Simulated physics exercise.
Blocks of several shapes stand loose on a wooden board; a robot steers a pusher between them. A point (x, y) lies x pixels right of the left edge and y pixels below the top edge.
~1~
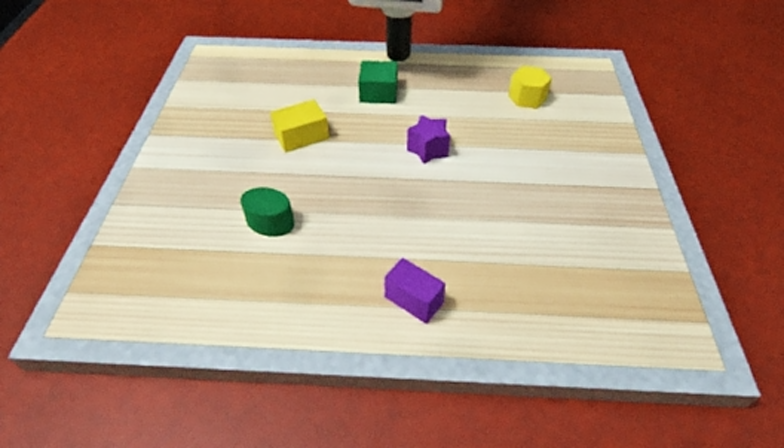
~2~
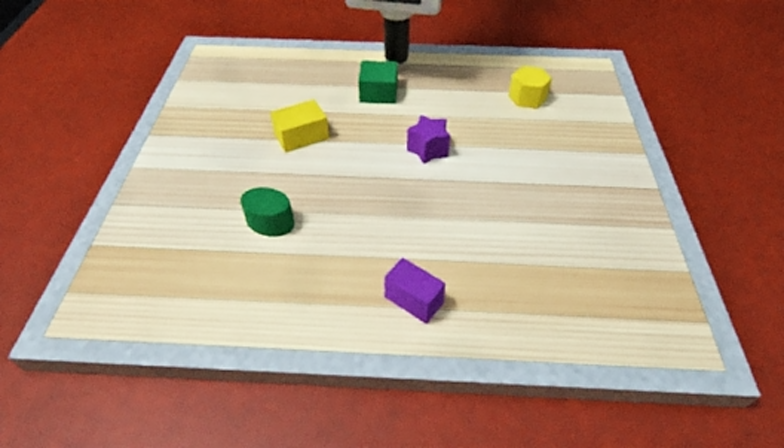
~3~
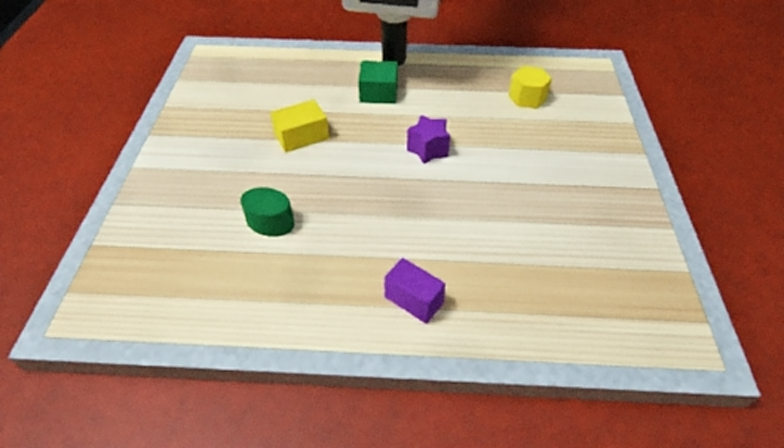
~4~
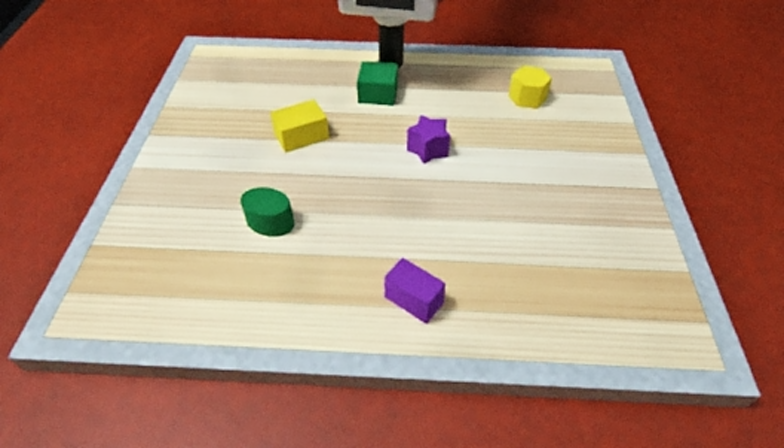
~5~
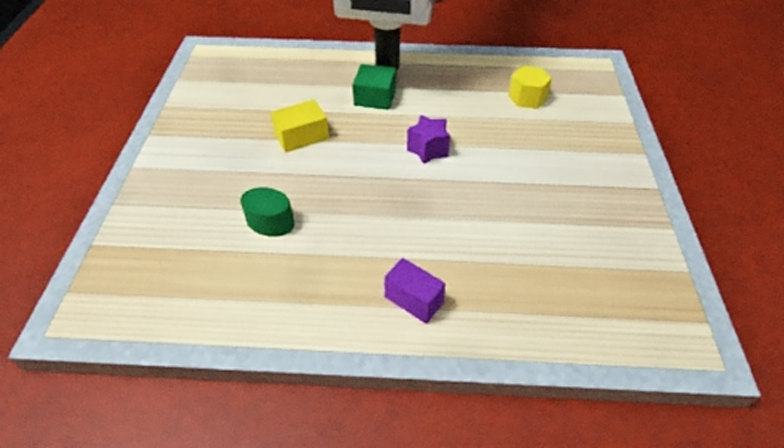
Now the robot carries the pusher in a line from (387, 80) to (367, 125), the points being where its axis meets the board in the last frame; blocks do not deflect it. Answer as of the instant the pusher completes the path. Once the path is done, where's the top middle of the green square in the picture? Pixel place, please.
(336, 114)
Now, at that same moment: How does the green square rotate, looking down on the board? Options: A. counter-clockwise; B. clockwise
The one that fits is B, clockwise.
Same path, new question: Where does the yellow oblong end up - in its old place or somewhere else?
Here's my answer: The yellow oblong gets displaced.
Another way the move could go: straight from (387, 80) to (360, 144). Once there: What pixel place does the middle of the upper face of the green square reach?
Its top centre is at about (324, 127).
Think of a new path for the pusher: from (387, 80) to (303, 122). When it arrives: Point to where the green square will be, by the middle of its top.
It ends at (357, 98).
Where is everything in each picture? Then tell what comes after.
The first picture shows tip of the pusher at (398, 56), middles of tops, yellow oblong at (298, 114), green square at (378, 70), purple star at (430, 127).
The second picture shows pusher at (396, 58), nothing pushed.
The third picture shows pusher at (394, 61), nothing pushed.
The fourth picture shows pusher at (391, 64), green square at (378, 72).
The fifth picture shows pusher at (387, 68), yellow oblong at (298, 114), green square at (375, 75), purple star at (430, 127).
The first path, step by step. Halfway along, pusher at (378, 89); green square at (357, 95), turned 25° clockwise.
At the end, pusher at (367, 113); yellow oblong at (289, 116); green square at (336, 114), turned 60° clockwise; purple star unmoved.
